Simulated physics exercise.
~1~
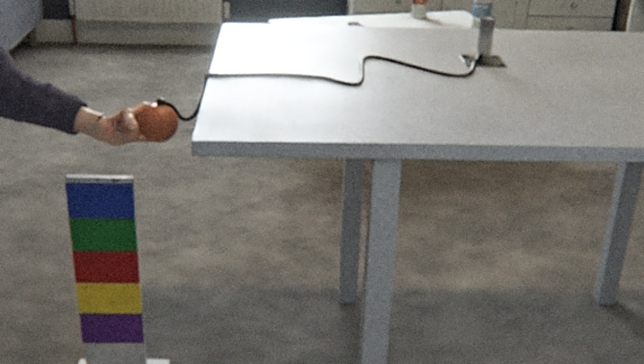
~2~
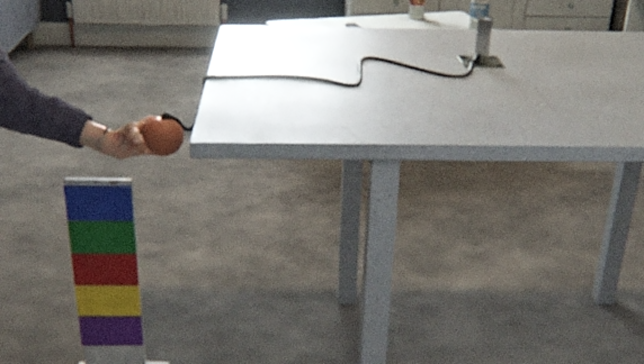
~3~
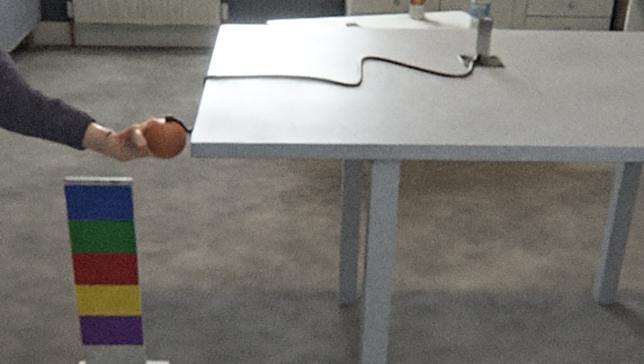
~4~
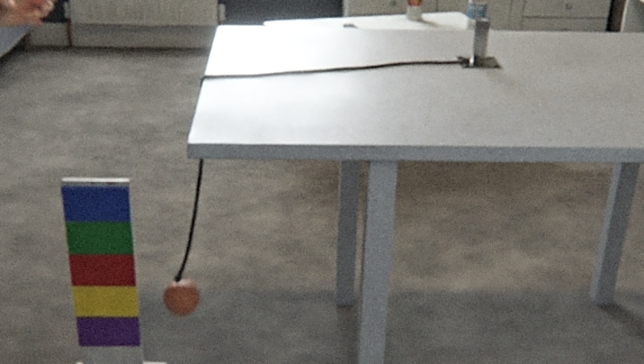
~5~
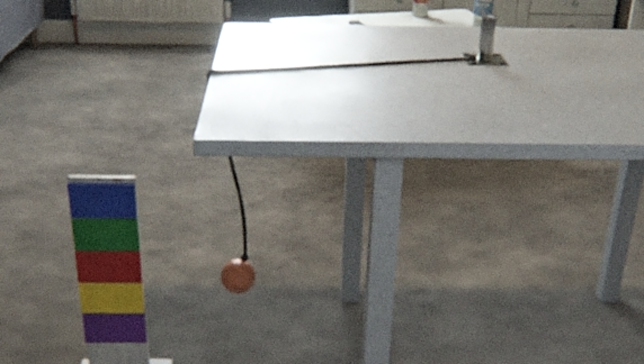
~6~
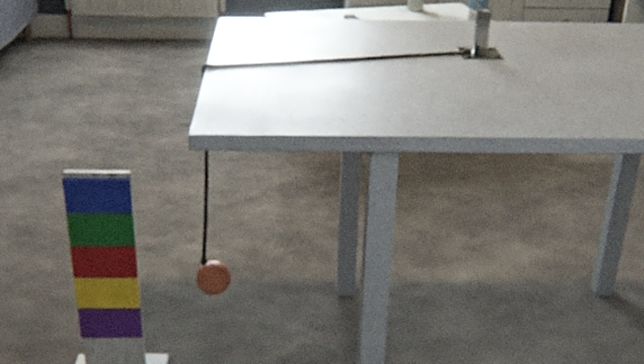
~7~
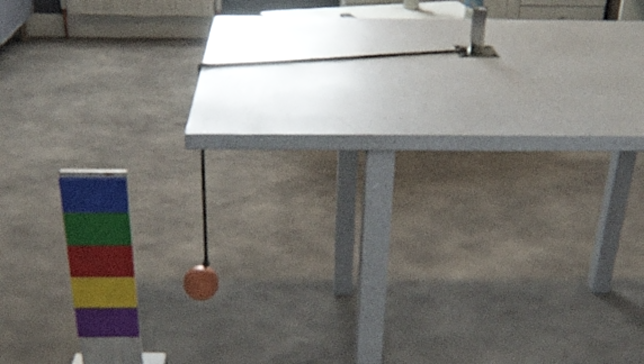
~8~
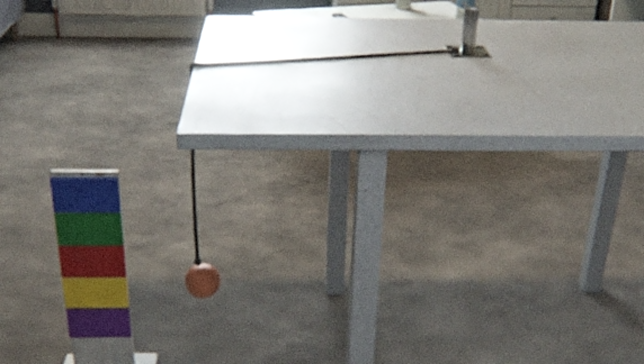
An orange ball on a dark cord was held by a hand at the table's left edge, then let go, dropping and swinging gently below the tabletop until it hung almost still, level with the yellow band of the coloured scale.
